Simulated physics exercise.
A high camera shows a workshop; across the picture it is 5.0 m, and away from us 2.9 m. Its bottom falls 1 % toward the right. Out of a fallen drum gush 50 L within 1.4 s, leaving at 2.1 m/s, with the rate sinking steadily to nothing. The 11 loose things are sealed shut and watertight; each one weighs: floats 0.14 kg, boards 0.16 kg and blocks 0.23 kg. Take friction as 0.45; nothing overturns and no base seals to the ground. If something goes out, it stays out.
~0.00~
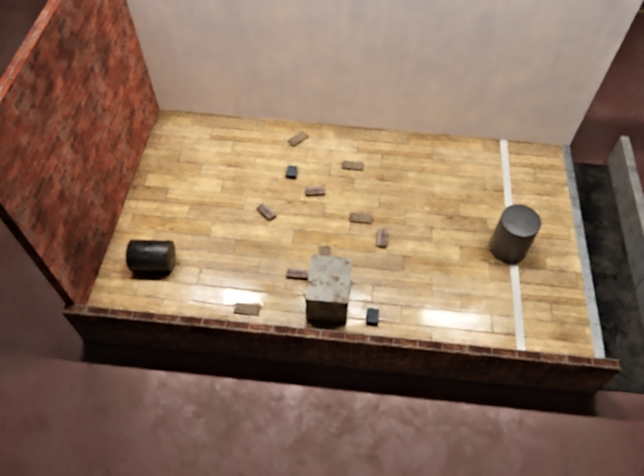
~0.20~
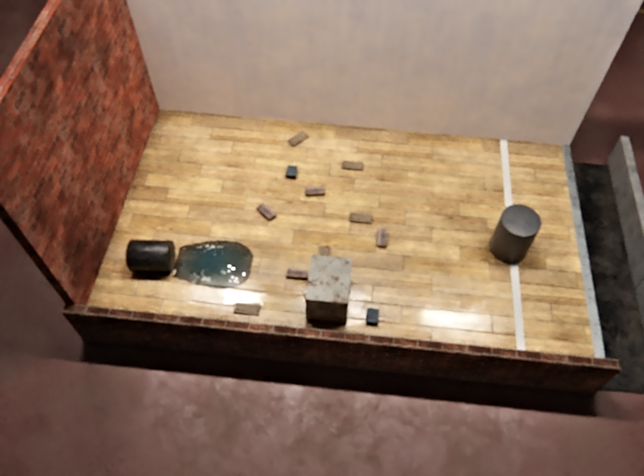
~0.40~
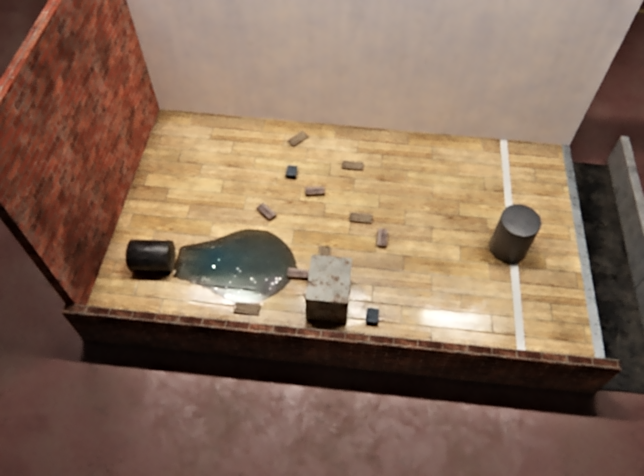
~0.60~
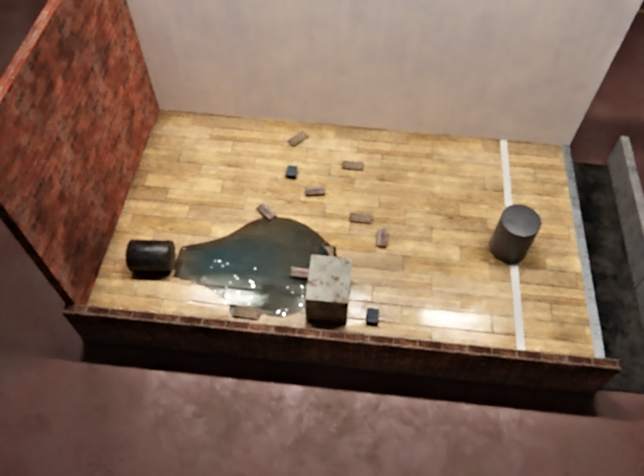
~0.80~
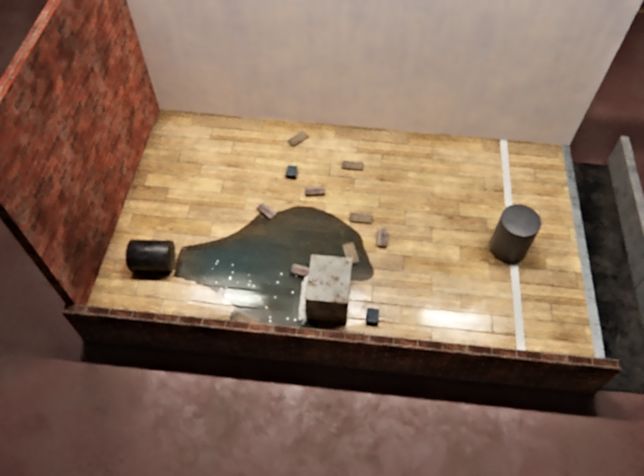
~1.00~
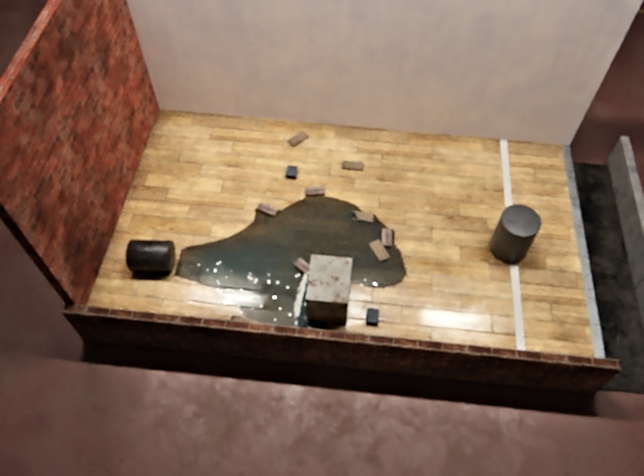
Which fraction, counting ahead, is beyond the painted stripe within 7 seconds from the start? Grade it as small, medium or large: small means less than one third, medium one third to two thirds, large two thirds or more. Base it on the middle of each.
I would call it medium.
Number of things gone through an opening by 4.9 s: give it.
By that point, 3.
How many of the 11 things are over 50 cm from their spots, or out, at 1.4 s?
I make it 2.
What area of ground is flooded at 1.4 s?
About 3.0 m2 is covered.
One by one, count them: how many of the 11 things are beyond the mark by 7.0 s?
4 of them.
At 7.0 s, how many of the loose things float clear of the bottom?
Count: 0.
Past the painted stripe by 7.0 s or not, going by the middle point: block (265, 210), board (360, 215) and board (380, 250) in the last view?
First never got there, second got there, third got there.
After 1.4 s 0 of 11 are over the mark; 3 afloat.
After 3.1 s 2 of 11 are over the mark; 3 afloat.
After 4.9 s 4 of 11 are over the mark; 1 afloat.
After 7.0 s 4 of 11 are over the mark; 0 afloat.
